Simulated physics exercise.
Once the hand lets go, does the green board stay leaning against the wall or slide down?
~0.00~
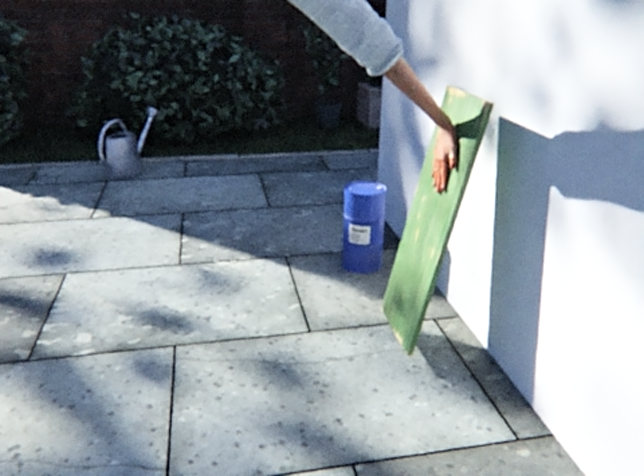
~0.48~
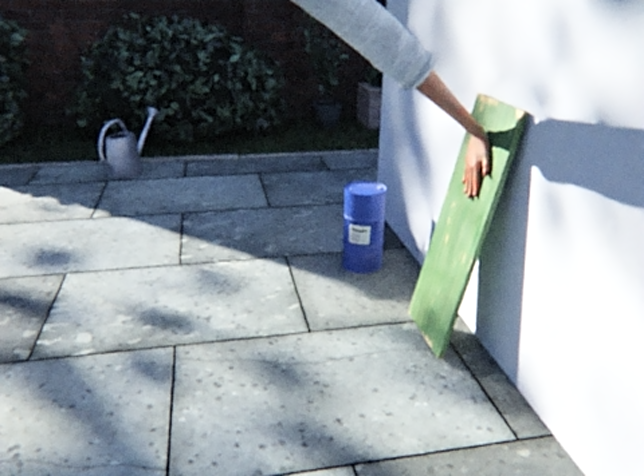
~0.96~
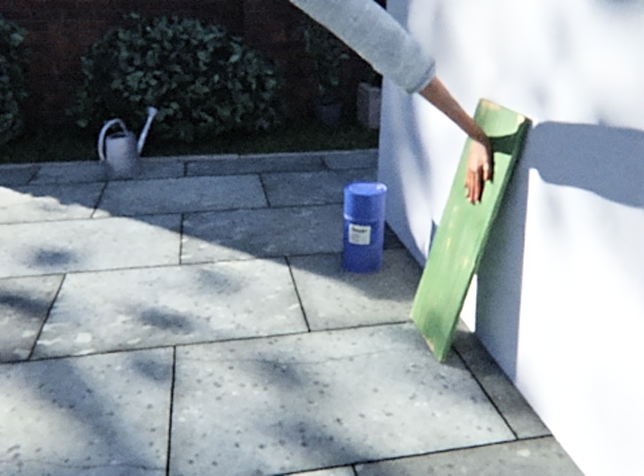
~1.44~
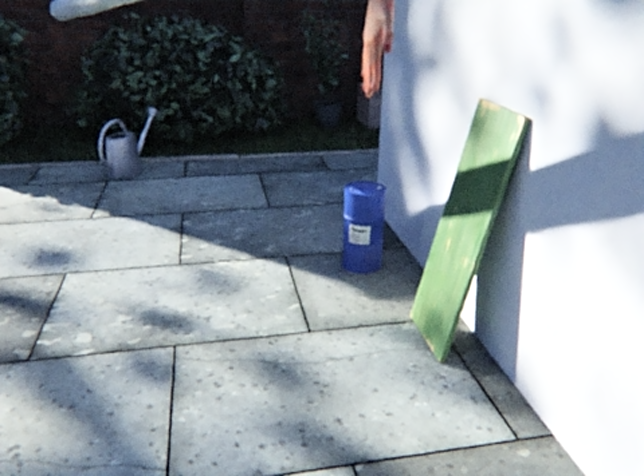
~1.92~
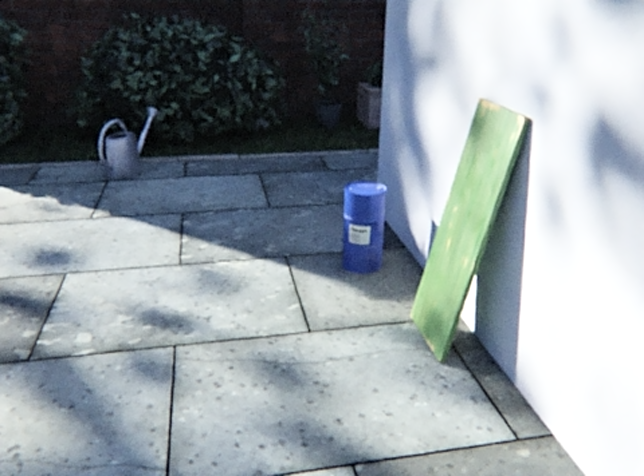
The green board stays leaning against the wall. It keeps its place after the hand draws away.
